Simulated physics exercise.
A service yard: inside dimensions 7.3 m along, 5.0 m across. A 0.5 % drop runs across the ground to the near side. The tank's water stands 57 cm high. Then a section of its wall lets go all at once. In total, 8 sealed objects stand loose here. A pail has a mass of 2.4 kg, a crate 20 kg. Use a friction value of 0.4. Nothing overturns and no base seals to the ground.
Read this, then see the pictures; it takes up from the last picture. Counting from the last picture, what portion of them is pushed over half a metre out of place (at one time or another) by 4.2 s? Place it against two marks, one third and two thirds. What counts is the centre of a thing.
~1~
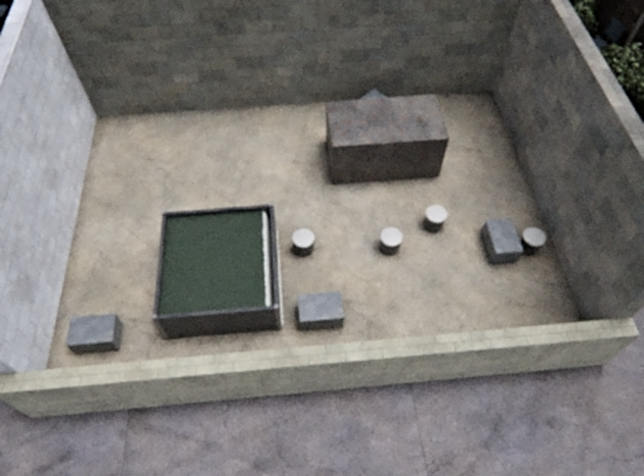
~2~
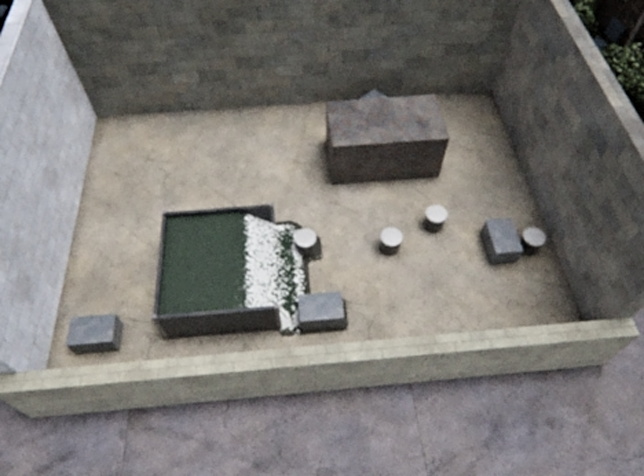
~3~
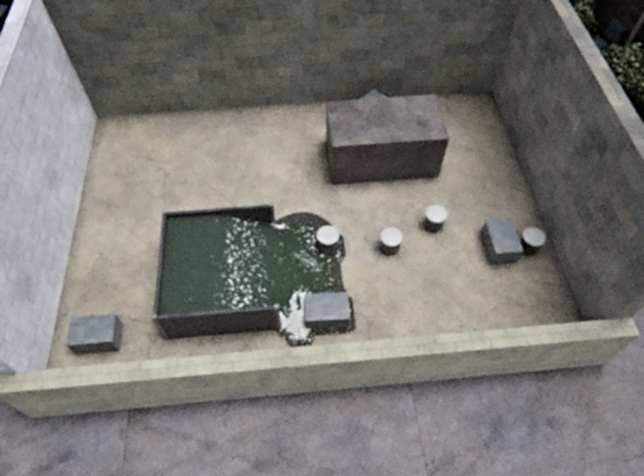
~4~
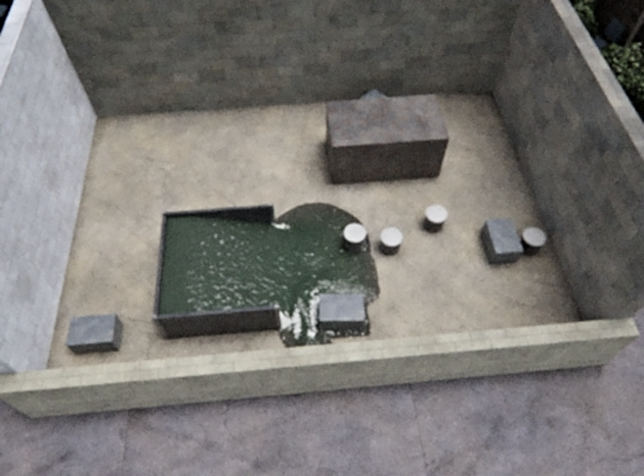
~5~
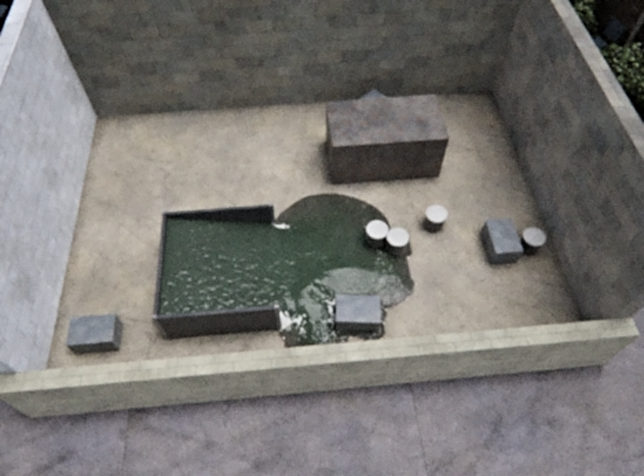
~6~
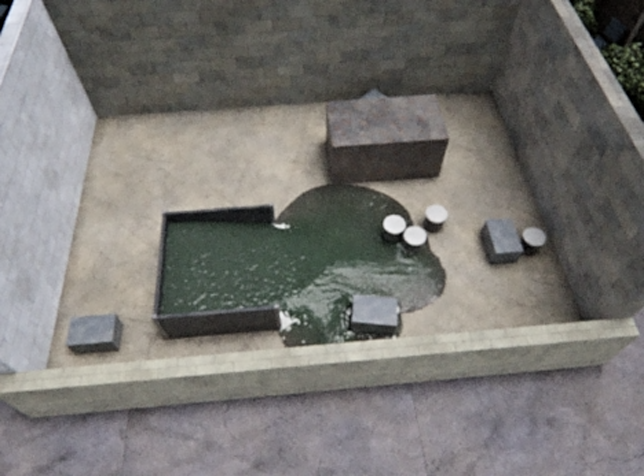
Well over half, in fact two thirds or beyond.
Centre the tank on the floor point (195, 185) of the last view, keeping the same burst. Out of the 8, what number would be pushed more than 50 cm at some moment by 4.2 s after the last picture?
The answer would then be 6.
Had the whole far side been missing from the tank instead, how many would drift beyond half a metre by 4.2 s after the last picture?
Then it comes to 1 of them.
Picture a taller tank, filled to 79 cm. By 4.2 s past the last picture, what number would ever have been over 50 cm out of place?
In that case the number is 7.
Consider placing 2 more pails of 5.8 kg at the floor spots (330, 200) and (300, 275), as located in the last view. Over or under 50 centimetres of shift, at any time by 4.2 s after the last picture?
Outcome: Breaks the threshold first, breaks the threshold second.
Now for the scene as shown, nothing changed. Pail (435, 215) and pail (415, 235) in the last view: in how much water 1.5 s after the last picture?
About 15 and 11 cm.
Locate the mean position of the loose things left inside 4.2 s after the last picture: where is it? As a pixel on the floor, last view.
(393, 177).
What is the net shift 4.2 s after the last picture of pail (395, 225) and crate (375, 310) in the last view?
Respectively, 300 centimetres and 350 centimetres.
Then, 0.4 s after the last picture 3 of 8 are over 50 cm from their spots; 1 afloat.
Then, 1.5 s after the last picture 4 of 8 are over 50 cm from their spots; 5 afloat.
Then, 2.8 s after the last picture 4 of 8 are over 50 cm from their spots; 6 afloat.
Then, 4.2 s after the last picture 6 of 8 are over 50 cm from their spots, and 6 have been at some point; 6 afloat.
